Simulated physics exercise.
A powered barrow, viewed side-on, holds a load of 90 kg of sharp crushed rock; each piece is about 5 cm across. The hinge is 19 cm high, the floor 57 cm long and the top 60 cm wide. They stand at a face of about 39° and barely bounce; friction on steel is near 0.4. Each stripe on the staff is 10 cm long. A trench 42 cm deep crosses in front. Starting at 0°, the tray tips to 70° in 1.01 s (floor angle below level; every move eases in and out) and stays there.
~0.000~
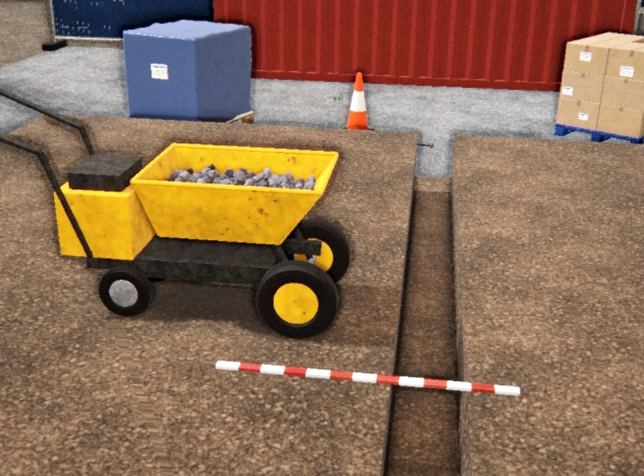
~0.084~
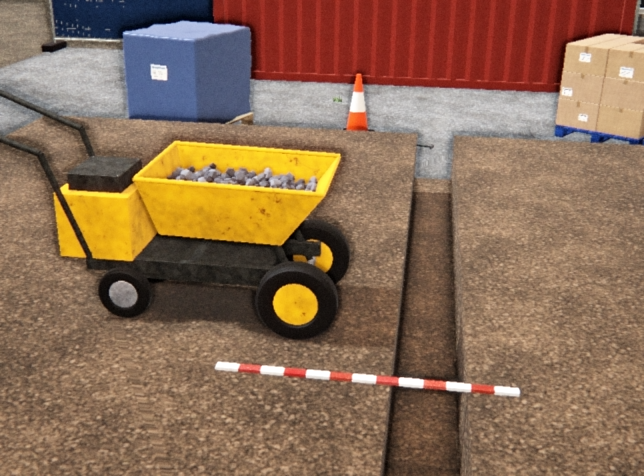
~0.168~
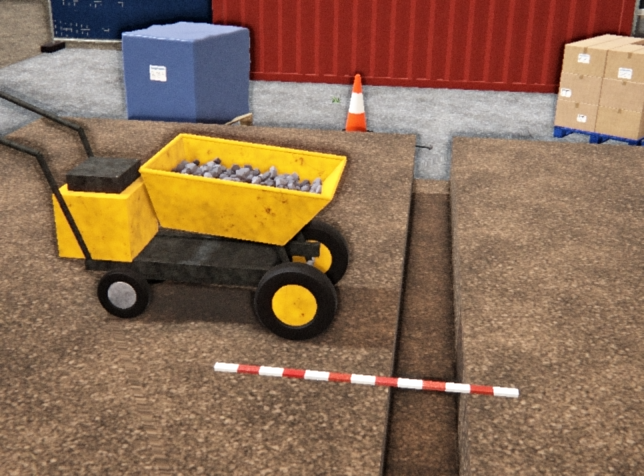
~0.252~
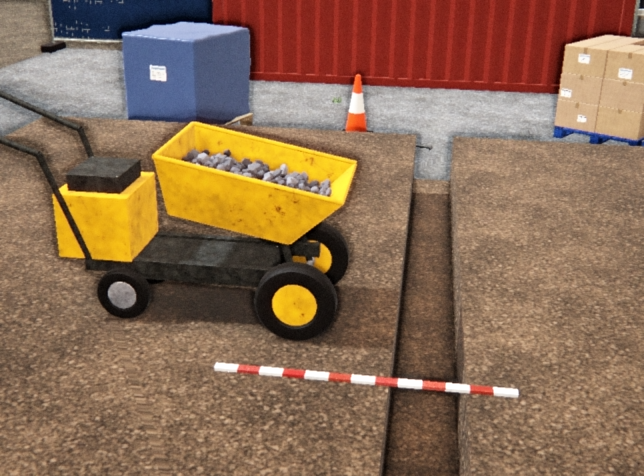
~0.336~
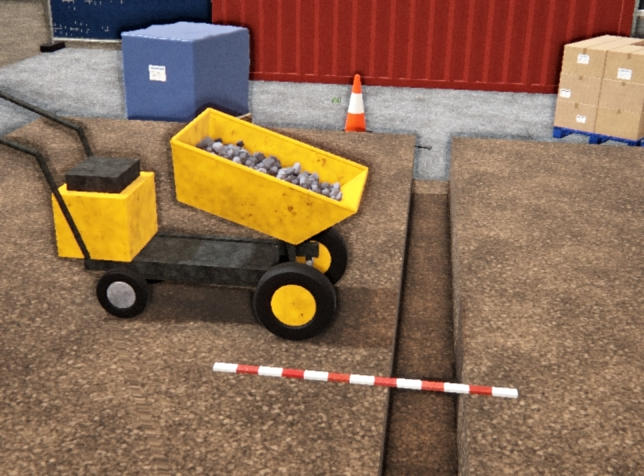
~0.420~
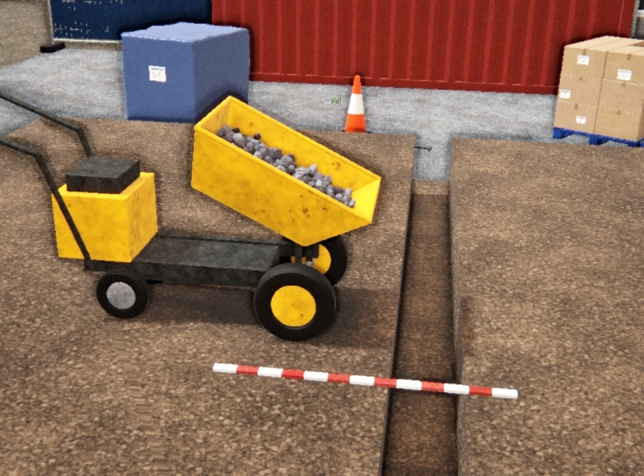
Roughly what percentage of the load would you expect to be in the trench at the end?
I'd expect around 56 per cent.
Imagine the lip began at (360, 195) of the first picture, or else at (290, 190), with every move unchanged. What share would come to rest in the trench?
It'd be around 25 per cent and after that around 75 per cent.
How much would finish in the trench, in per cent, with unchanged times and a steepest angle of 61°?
About 30 per cent would end up in the trench.
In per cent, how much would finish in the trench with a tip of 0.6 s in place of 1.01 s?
It'd be some 35 per cent.
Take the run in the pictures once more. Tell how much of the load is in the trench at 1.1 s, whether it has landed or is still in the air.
20 per cent or so by then.
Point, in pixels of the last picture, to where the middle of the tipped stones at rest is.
Roughly at (442, 382).
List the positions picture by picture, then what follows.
The tray is at 0°, its lip at (321, 193); the top of the load is at (241, 175), in the first frame.
The tray is at 1°, its lip at (324, 195); the top of the load is at (233, 174); the stones move at 0.3 m/s on average, in the second frame.
Lip at (331, 199), floor tilted 5°, highest stones at (232, 170); the stones move at 0.5 m/s on average, in the third frame.
Lip at (343, 203), floor tilted 11°, highest stones at (208, 159); the stones move at 0.7 m/s on average, in the fourth frame.
The tray is at 18°, its lip at (356, 211); the top of the load is at (215, 147); the stones move at 0.9 m/s on average, in the fifth frame.
Lip at (370, 222), floor tilted 26°, highest stones at (227, 135); the stones move at 1.0 m/s on average, in the sixth frame.
After 0.8 s the floor is at 59°; 100 % in the tray; the foremost stones are at (397, 250).
After 1.1 s the floor is at 70°; 78 % in the tray, 18 % in the trench, 4 % past the trench; the foremost stones are at (482, 317).
After 1.5 s the floor is at 70°; 43 % in the tray, 33 % in the trench, 25 % past the trench; the foremost stones are at (563, 315).
After 3.4 s the floor is at 70°; 20 % in the tray, 56 % in the trench, 24 % past the trench; the foremost stones are at (596, 315).
